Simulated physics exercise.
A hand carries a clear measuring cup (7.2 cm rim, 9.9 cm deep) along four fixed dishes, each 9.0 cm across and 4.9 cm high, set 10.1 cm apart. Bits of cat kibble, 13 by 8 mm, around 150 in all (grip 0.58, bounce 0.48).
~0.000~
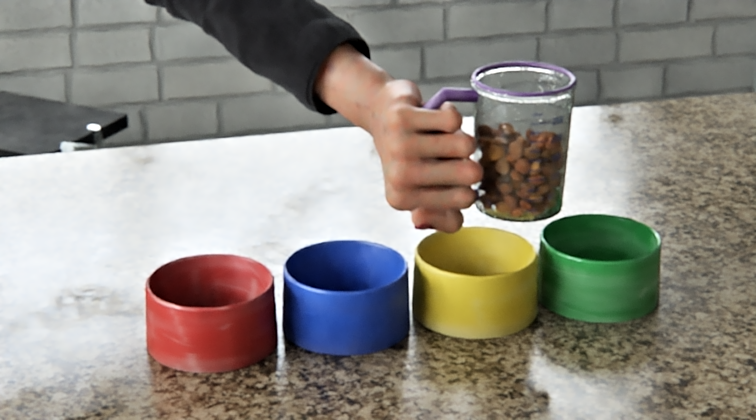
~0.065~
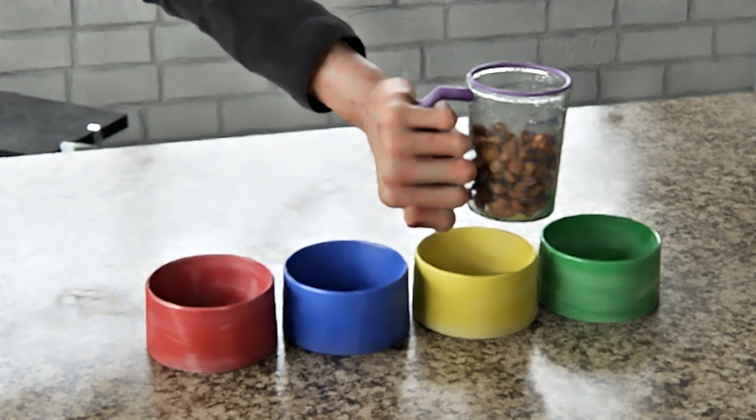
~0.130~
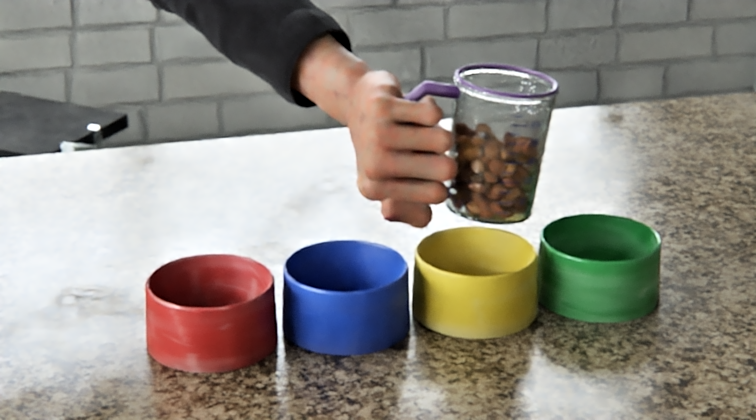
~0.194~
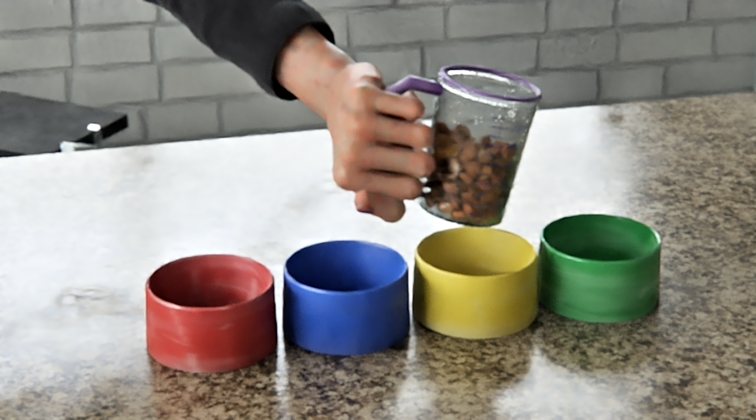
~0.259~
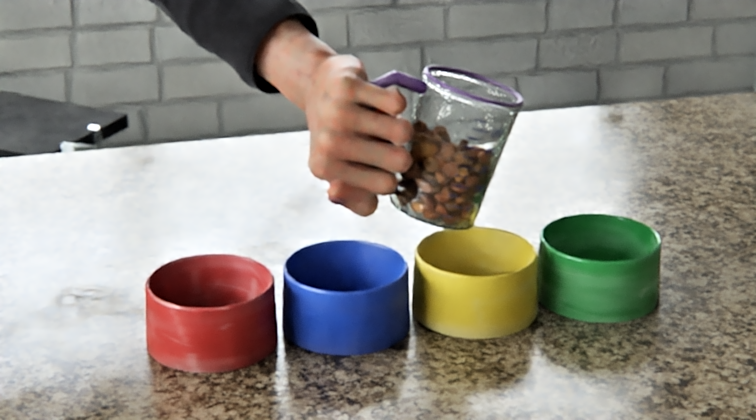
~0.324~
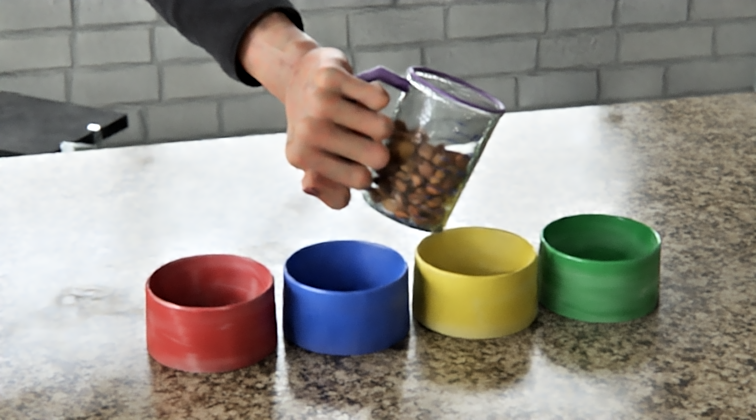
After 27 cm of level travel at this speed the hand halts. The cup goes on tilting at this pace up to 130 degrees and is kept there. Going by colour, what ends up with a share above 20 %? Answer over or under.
Red: Over, blue: Under, green: Under, yellow: Under, counter: Under.
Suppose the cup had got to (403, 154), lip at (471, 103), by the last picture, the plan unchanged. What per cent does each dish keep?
Red 100; blue 0; green 0; yellow 0.
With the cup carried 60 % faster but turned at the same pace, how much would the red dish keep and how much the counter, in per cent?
In that case red 100; counter 0.
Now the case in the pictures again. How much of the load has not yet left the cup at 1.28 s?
Roughly 100 per cent.
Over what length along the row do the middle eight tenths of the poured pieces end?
Roughly 5 cm.
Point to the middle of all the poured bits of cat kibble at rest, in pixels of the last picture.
At about (221, 311).
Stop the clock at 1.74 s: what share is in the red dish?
Some 100 per cent.
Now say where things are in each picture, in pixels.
In the first picture, cup at (521, 143), tilt 0 degrees, lip at (571, 75), moved 0.0 cm; middle of the pieces at (515, 172); green dish at (600, 238); yellow dish at (476, 252); blue dish at (346, 266); red dish at (210, 281).
In the second picture, cup at (515, 143), tilt 2 degrees, lip at (566, 77), moved 0.5 cm; middle of the pieces at (509, 172).
In the third picture, cup at (497, 145), tilt 6 degrees, lip at (553, 82), moved 1.9 cm; middle of the pieces at (488, 173).
In the fourth picture, cup at (475, 147), tilt 12 degrees, lip at (536, 89), moved 3.6 cm; middle of the pieces at (464, 175).
In the fifth picture, cup at (453, 149), tilt 18 degrees, lip at (518, 97), moved 5.3 cm; middle of the pieces at (439, 176).
In the sixth picture, cup at (430, 151), tilt 23 degrees, lip at (500, 105), moved 7.1 cm; middle of the pieces at (414, 177); green dish at (600, 238); yellow dish at (476, 252); blue dish at (346, 266); red dish at (210, 281). The cup turns about 90 degrees a second and travels 27 cm a second.
After 0.90 s, tilt 74 degrees; cup holds 100 %.
After 1.28 s, tilt 108 degrees; cup holds 100 %.
After 1.74 s, tilt 130 degrees; cup holds 0 %, red 100 %.
By 2.5 s all is still; red 100 %, blue 0 %, green 0 %, yellow 0 %, counter 0 %.
